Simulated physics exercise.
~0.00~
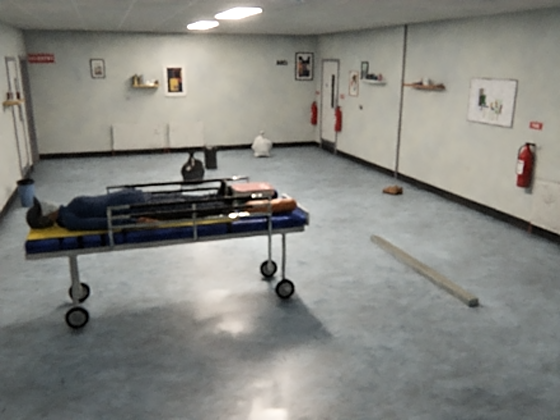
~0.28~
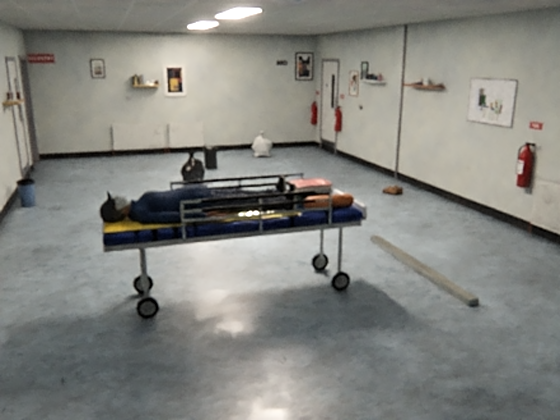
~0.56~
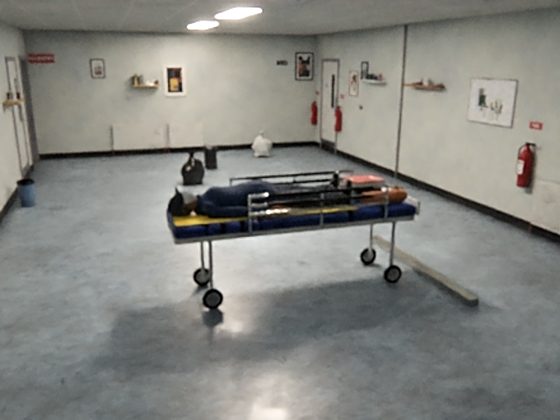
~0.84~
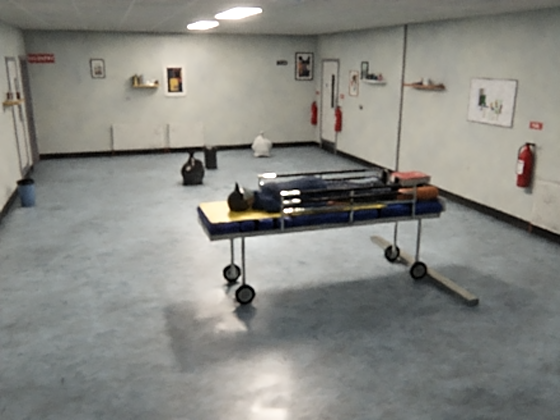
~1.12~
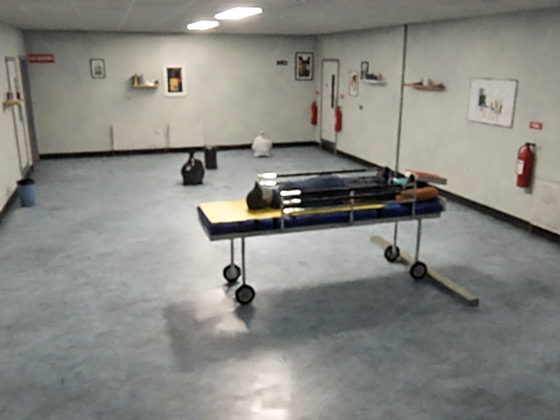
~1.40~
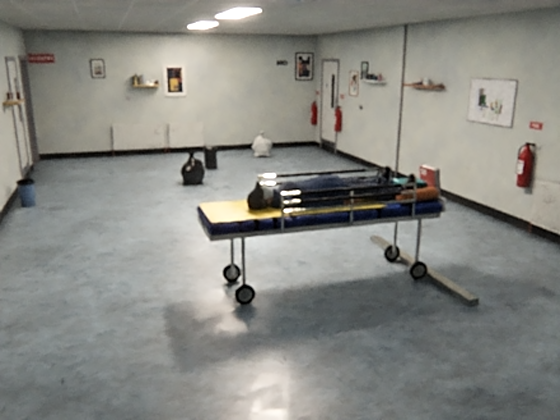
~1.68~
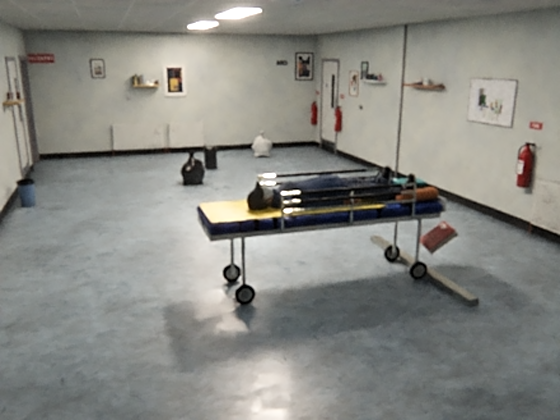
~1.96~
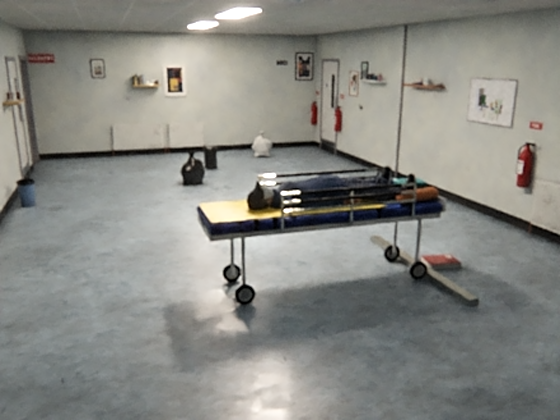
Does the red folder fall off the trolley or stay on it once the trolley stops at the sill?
The red folder falls off. It goes over the right end, turns as it drops and ends up on the floor by the sill.
A hospital trolley with a blue and yellow top rolls to the right across the grey-blue floor of a pale-walled room, seen from a fixed, slightly raised view. A limp person lies on it with the head at the left, and a red folder and an orange bottle rest near the right end. The trolley stops abruptly at a low sill on the floor, and the person slides a little farther right. The red folder slips past the right end, tips over and drops to the floor by the sill. The person, bottle and teal case stay on the still trolley.
